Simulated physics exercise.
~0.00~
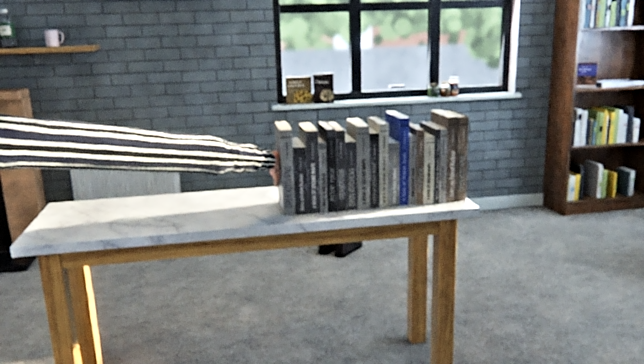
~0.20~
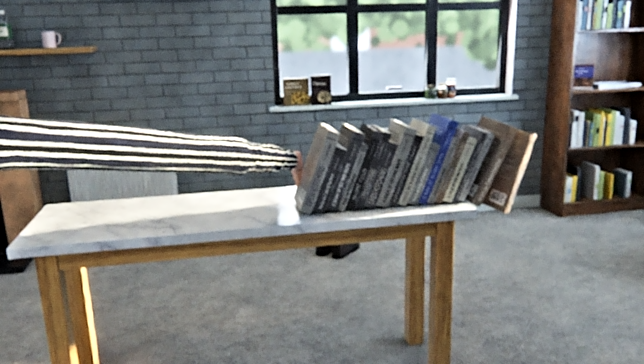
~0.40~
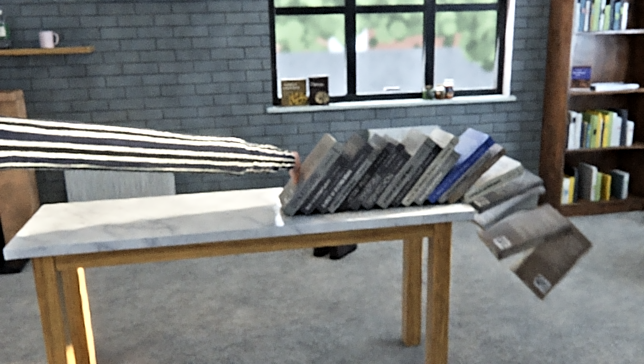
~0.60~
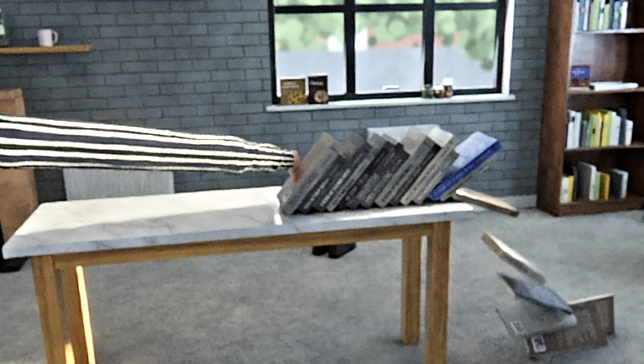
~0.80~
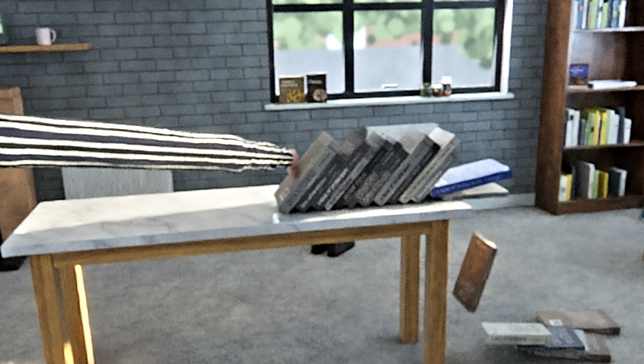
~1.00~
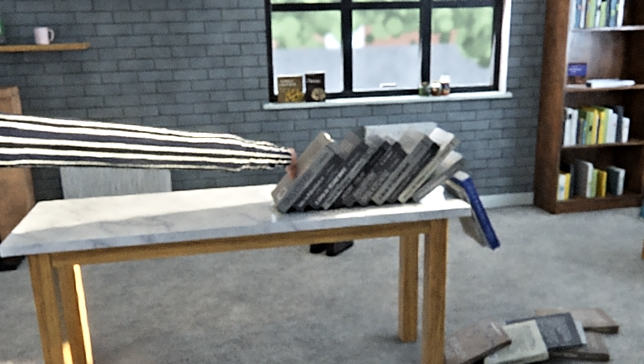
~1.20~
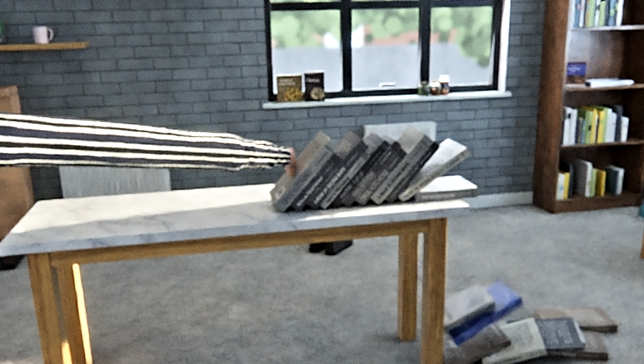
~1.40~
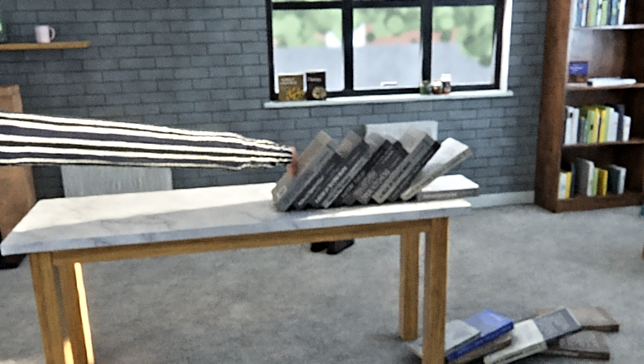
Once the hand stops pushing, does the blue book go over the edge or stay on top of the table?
The blue book goes over the edge. It tips at the end of the table and drops onto the pile of books on the floor.
